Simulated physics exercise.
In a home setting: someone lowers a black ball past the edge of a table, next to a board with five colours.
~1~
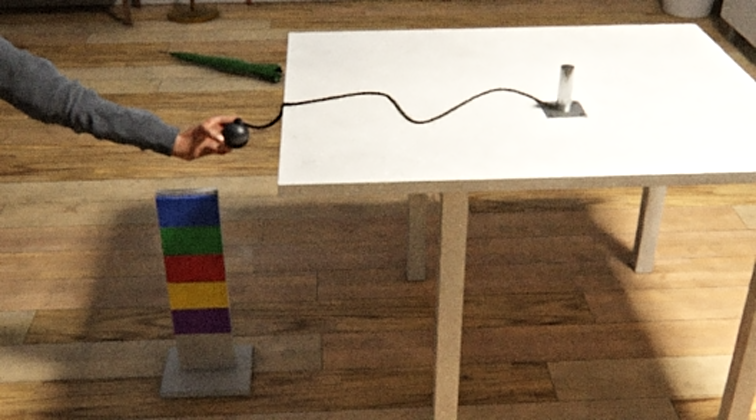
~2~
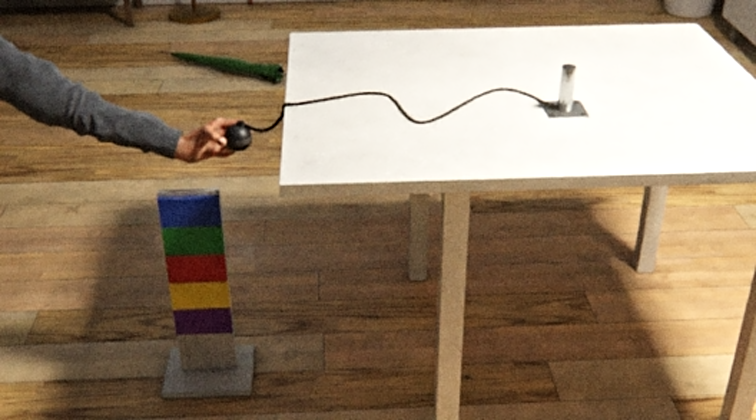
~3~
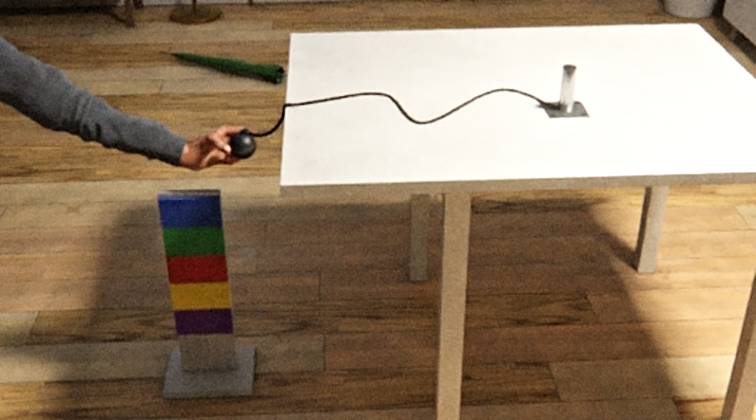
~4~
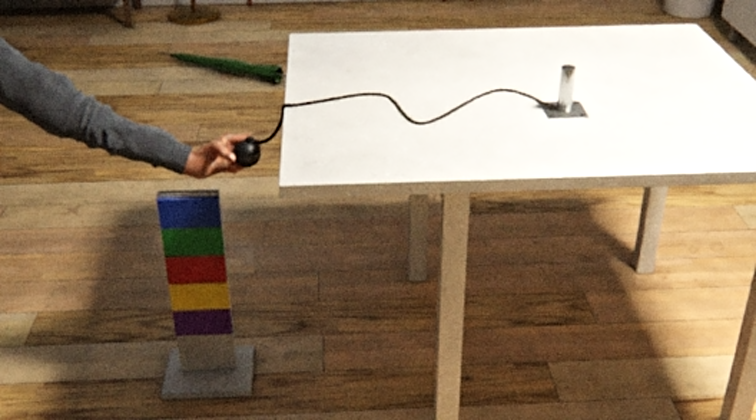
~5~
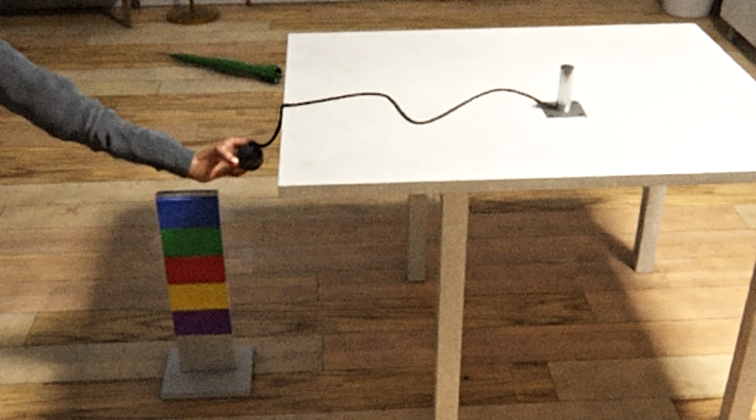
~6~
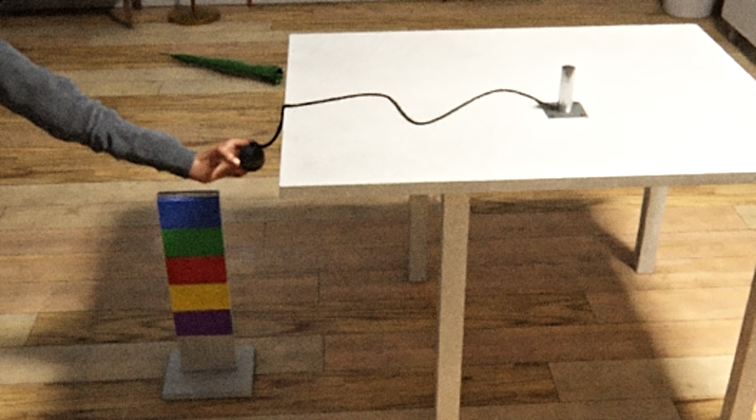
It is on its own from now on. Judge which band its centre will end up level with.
I would say red.
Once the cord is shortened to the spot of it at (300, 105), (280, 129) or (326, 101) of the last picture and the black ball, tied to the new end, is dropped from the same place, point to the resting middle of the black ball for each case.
I'd put it around (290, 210) for the first cut, (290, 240) for the second and (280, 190) for the third.
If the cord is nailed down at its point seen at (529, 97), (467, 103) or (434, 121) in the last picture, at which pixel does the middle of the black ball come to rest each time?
Expect roughly (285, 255) for the first, (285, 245) for the second and (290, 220) for the third.
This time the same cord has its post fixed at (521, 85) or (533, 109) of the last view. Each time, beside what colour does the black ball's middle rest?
Yellow; yellow.
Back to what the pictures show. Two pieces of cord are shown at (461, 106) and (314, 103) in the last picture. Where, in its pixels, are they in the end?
The first settles around (421, 108), the second around (287, 177).
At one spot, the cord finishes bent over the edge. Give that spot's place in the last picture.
It's the piece you see at (384, 96).
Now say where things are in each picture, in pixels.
Black ball (236, 135); blue (188, 213); green (192, 241); red (195, 269); yellow (198, 296); purple (201, 322), in the first picture.
Black ball (238, 137); cord through (529, 95) (468, 102) (417, 122) (379, 94) (309, 102), in the second picture.
Black ball (242, 146), in the third picture.
Black ball (247, 154); cord through (528, 96) (467, 103) (416, 123) (378, 95) (309, 103), in the fourth picture.
Black ball (250, 157), in the fifth picture.
Black ball (251, 158); cord through (528, 96) (467, 103) (416, 123) (379, 95) (309, 104), in the sixth picture.
A little later, ball near (311, 267); level with red.
Next, ball near (280, 259); level with red.
When it is over, ball near (291, 262); level with red. The cord holds its middle at red.
